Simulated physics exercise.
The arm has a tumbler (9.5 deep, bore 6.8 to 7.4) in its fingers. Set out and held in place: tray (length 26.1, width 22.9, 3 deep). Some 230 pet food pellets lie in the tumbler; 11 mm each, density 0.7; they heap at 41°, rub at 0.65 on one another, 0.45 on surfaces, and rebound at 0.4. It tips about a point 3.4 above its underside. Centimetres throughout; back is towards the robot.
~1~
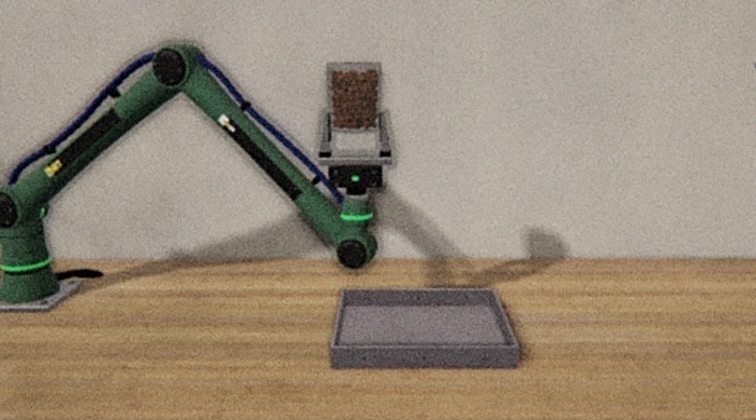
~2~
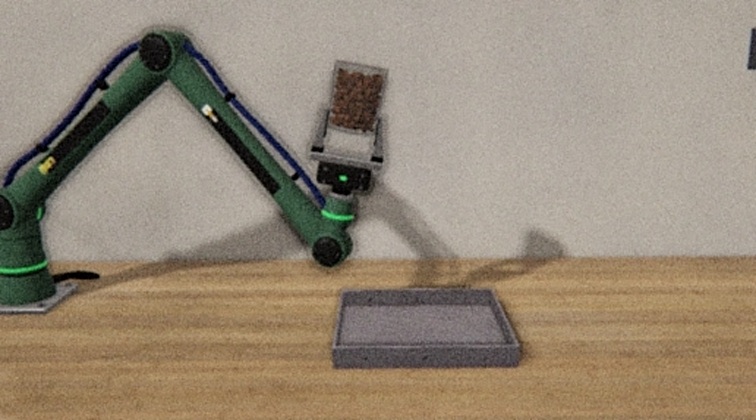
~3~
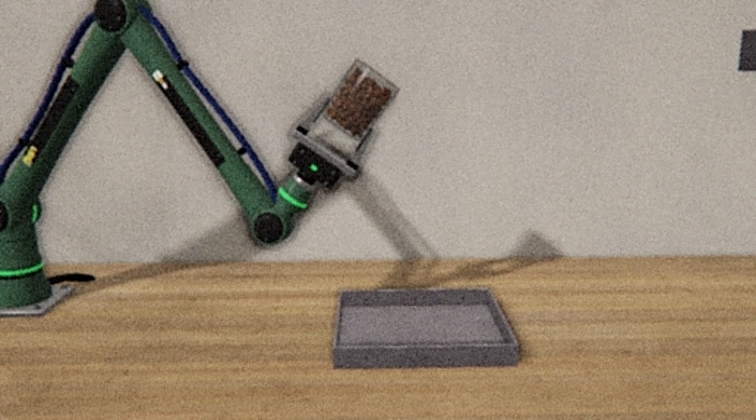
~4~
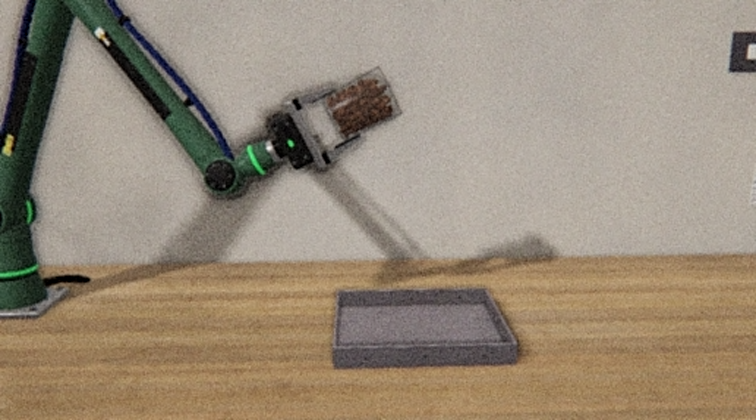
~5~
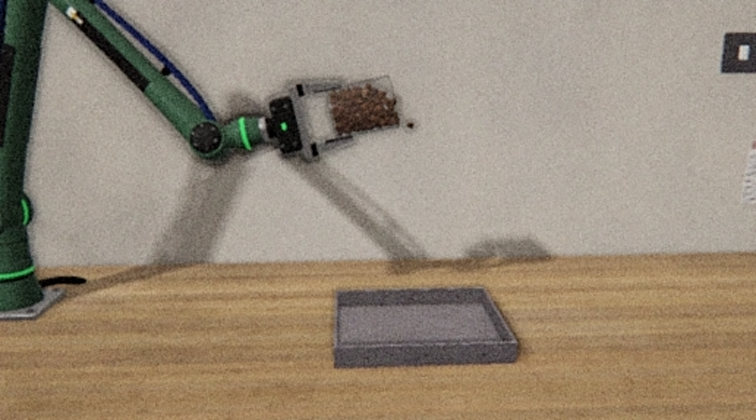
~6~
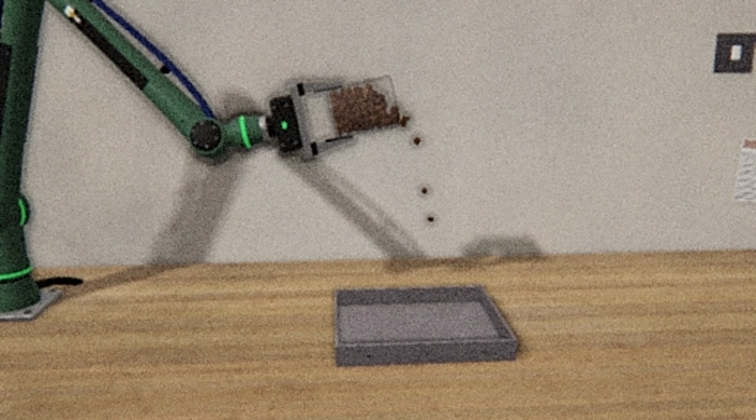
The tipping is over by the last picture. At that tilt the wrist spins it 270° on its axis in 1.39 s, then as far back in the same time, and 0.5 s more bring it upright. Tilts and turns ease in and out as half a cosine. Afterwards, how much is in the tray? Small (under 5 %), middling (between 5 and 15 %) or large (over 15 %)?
In the tray the share is large, over 15 %.
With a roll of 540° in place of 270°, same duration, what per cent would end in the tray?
It would be near 35 per cent.
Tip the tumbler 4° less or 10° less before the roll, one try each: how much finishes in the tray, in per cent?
About 20 and 10 per cent.
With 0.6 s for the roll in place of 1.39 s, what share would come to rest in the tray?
It would be near 20 per cent.
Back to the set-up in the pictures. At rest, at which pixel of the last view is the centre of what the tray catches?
At about (448, 326).
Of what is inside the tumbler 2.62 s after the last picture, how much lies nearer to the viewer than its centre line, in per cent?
Roughly 65 per cent.
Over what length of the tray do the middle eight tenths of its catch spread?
About 14 cm.
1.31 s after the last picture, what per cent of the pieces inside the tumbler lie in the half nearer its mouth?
Roughly 40 per cent.
Then, 1.31 s later, tipped 79°, highest piece 39 above the table; 195 in the tumbler, 30 in the tray, 5 in flight or on a rim.
Then, 2.62 s later, tipped 79°, highest piece 39 above the table; 169 in the tumbler, 56 in the tray, 5 in flight or on a rim.
Then, 3.48 s later, upright, highest piece 42 above the table; 167 in the tumbler, 63 in the tray.
Then, 4.18 s later, upright, highest piece 42 above the table; 167 in the tumbler, 63 in the tray.
At rest, 167 in the tumbler, 63 in the tray. That is 27 % in the tray.
